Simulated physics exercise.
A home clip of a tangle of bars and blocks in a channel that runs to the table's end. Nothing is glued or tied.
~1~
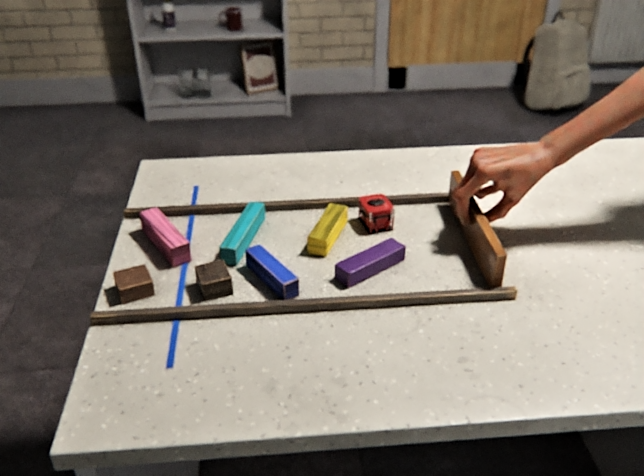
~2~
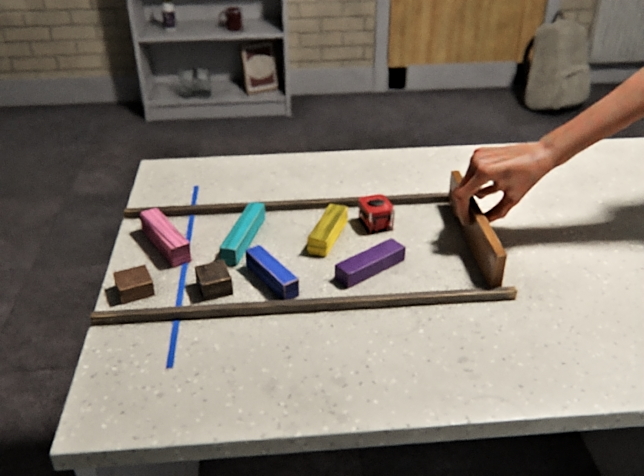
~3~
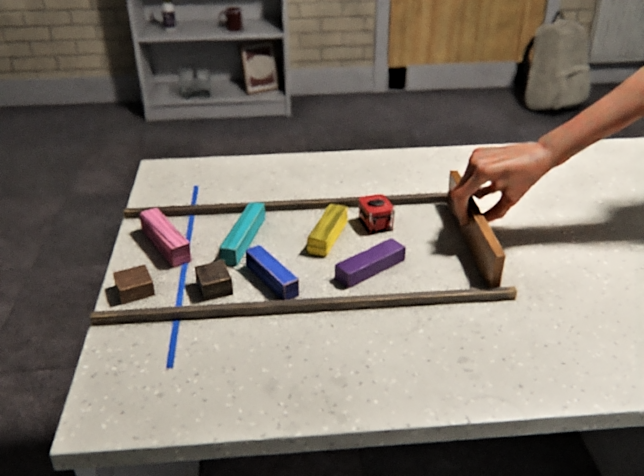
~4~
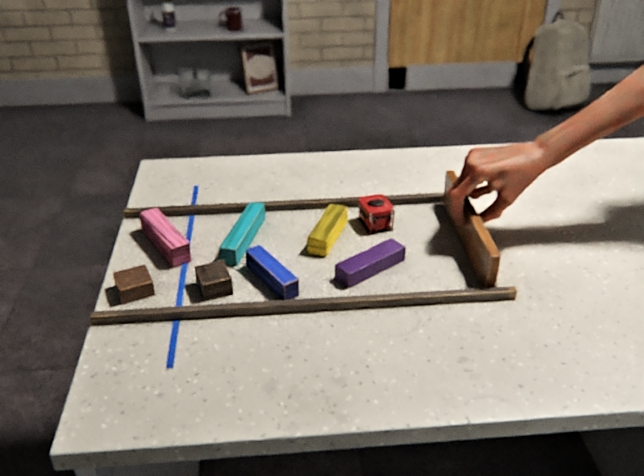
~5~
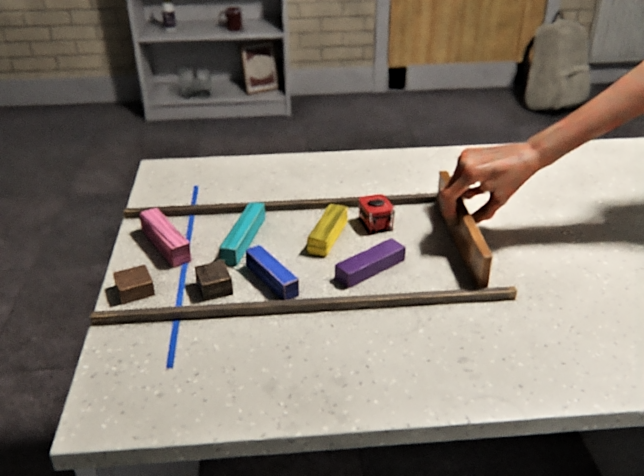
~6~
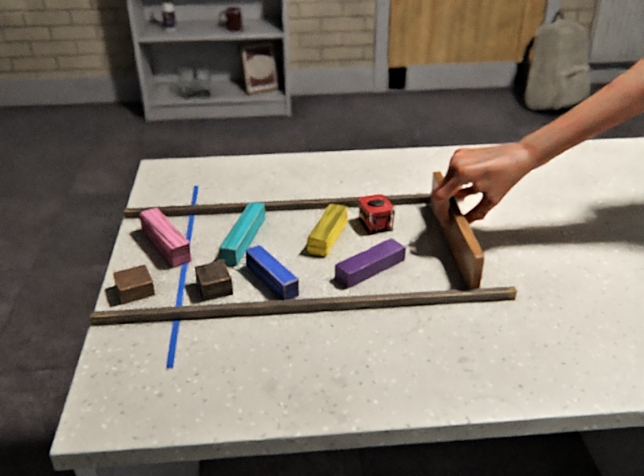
The clip opens on colored bars, dark blocks and a red case lying between two wooden rails on a pale tabletop, a hand gripping an upright board at the right. The hand holds nearly still, then slides the board slightly left, while the scattered pieces stay in place.
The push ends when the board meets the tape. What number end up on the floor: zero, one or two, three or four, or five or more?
The number that fall off is one or two.
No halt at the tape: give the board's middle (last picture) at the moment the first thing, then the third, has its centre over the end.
About (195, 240), then (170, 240).
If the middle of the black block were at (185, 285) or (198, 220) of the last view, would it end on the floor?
The black block remains up; falls.
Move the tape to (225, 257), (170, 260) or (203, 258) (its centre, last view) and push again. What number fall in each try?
It would be 0, 2 and 0.
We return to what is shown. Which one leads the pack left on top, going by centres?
The pink stick.
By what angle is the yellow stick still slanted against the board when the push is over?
About 10°.
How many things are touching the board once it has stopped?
It touches 2.
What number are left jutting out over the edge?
It comes to 1.
A little later, none off yet; brown block at rest near (134, 284); pink stick at rest near (165, 236); black block at rest near (214, 280).
When it is over, the number that fall off is one or two; down, brown block.
